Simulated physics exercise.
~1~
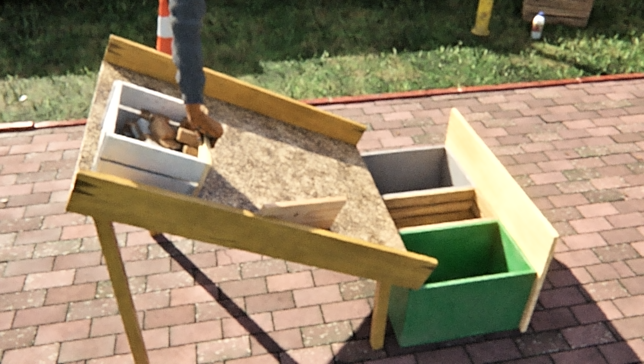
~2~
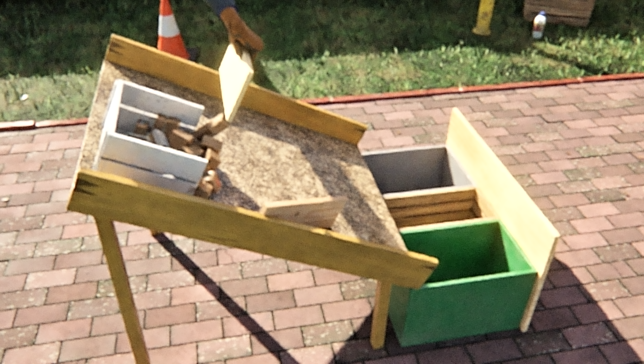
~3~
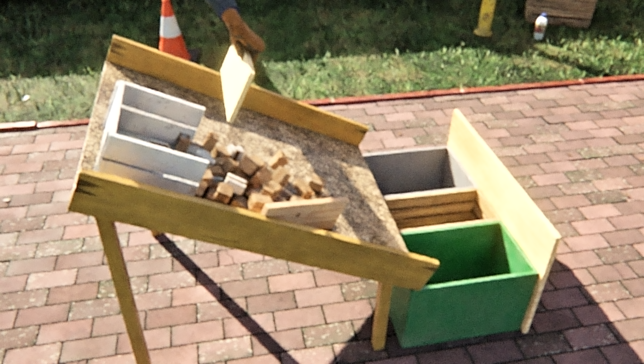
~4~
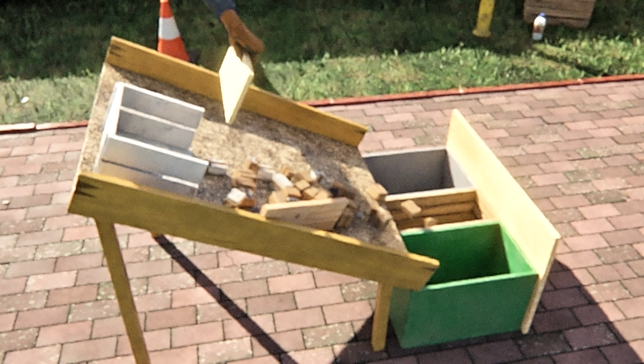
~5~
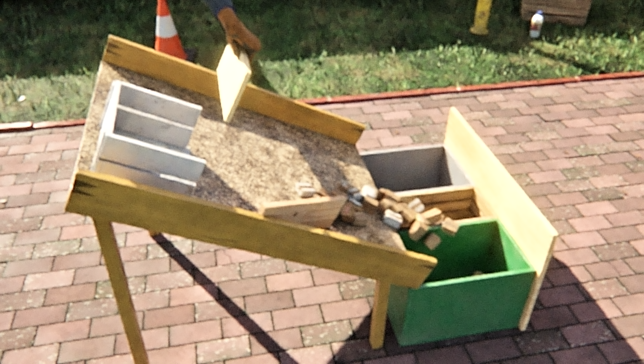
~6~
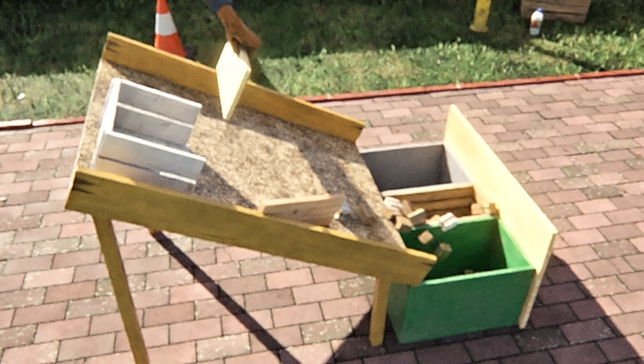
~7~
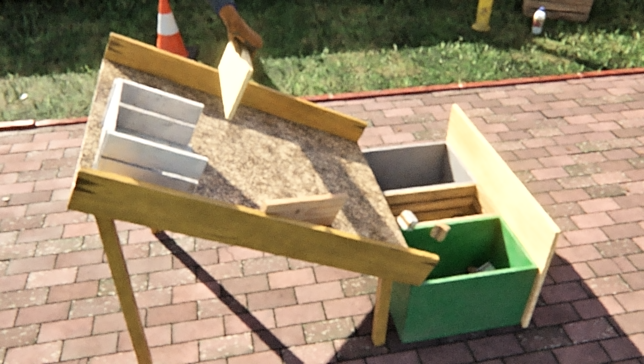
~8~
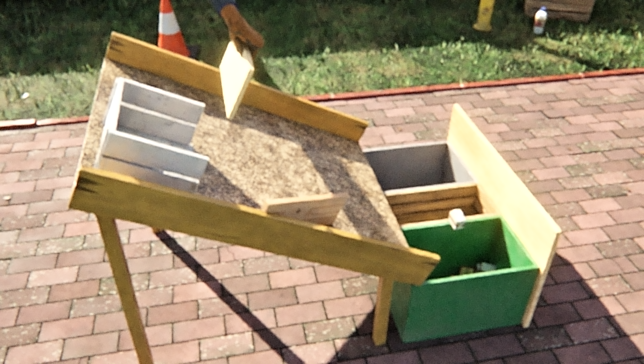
A sloping wooden table with yellow rails stands on reddish brick paving, seen from slightly above, with grass and an orange and white cone behind. A white pen full of small wooden blocks sits at its upper left, and a grey bin, a wooden bin and a green tub wait below its right end. A hand lifts the pen's board gate and holds it up over the far rail. The blocks spill out, tumble down the slope past a small angled board and drop off the lower edge. They fall into the wooden bin and the green tub, leaving the slope and pen empty.
